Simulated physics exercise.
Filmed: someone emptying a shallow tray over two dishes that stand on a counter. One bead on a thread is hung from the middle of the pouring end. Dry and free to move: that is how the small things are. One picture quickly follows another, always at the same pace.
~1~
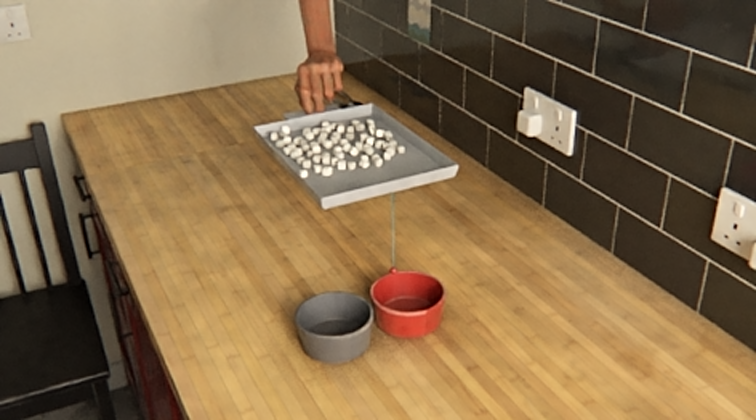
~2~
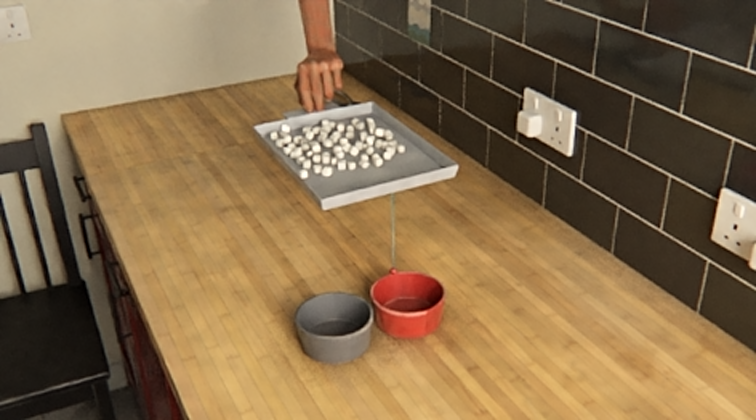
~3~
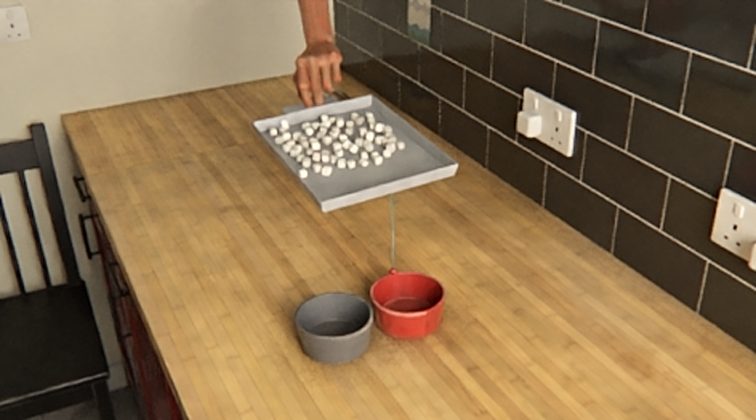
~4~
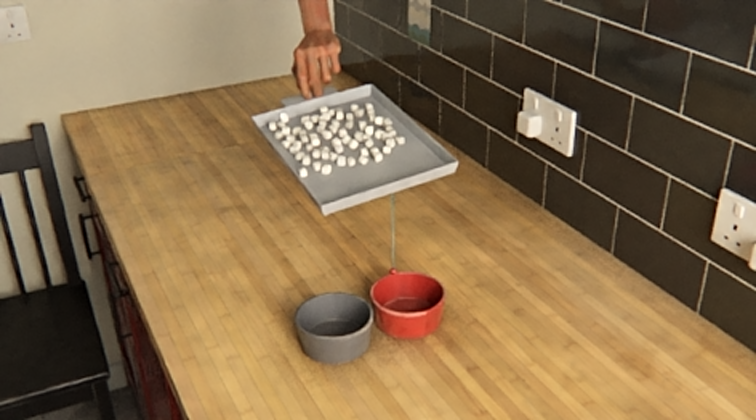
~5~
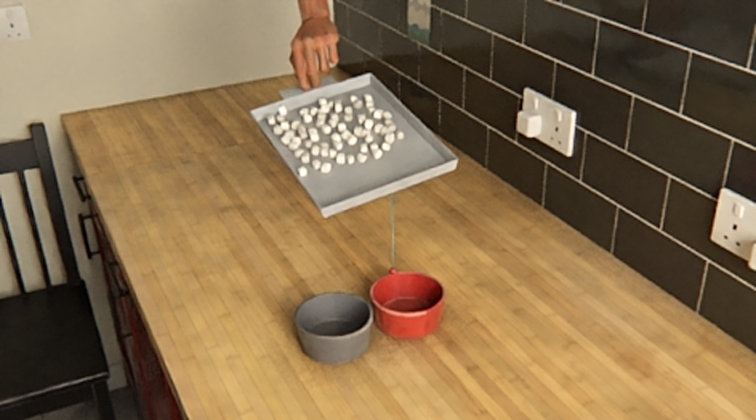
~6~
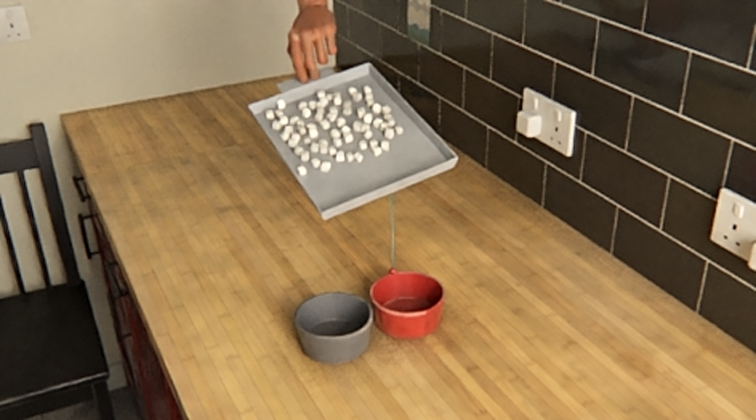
A hand slowly raising the far end of a grey tray of small white pieces above grey and red dishes on a wooden counter.
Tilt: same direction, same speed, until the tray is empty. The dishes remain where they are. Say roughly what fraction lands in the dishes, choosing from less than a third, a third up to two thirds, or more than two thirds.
Middle range.
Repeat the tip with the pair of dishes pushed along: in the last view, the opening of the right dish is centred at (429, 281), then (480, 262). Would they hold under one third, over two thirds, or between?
The first try: One to two thirds. The second: Below one third.
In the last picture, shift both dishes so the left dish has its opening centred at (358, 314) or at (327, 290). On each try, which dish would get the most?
Trial 1: The one on the left side. Trial 2: The one on the left side.
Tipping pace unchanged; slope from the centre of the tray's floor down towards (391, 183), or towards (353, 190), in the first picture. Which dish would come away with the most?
The first tilt favours the right-side dish and the second favours the left-side dish.
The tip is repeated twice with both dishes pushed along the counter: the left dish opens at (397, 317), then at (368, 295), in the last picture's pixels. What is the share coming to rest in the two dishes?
Roughly 0% the first time and 40% the second time.
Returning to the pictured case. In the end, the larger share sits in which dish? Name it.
Fuller at the end: The leftward dish.
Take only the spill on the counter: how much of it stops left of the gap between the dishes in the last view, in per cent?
Close to 90 %.
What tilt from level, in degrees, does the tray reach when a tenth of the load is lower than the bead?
It is at around 65 degrees by then.
Shortly afterwards, tray tipped steeply; the bulk on the tray; only a few in the left dish; a little in the air.
Next, tray tipped past a quarter turn; near two thirds on the tray; near a quarter in the left dish; a little outside both; a little in the air.
Some moments later, tray tipped past a quarter turn; near half in the left dish; only a few in the right dish; near half outside both.
In the end, tray tipped past a quarter turn; near half in the left dish; only a few in the right dish; near half outside both.
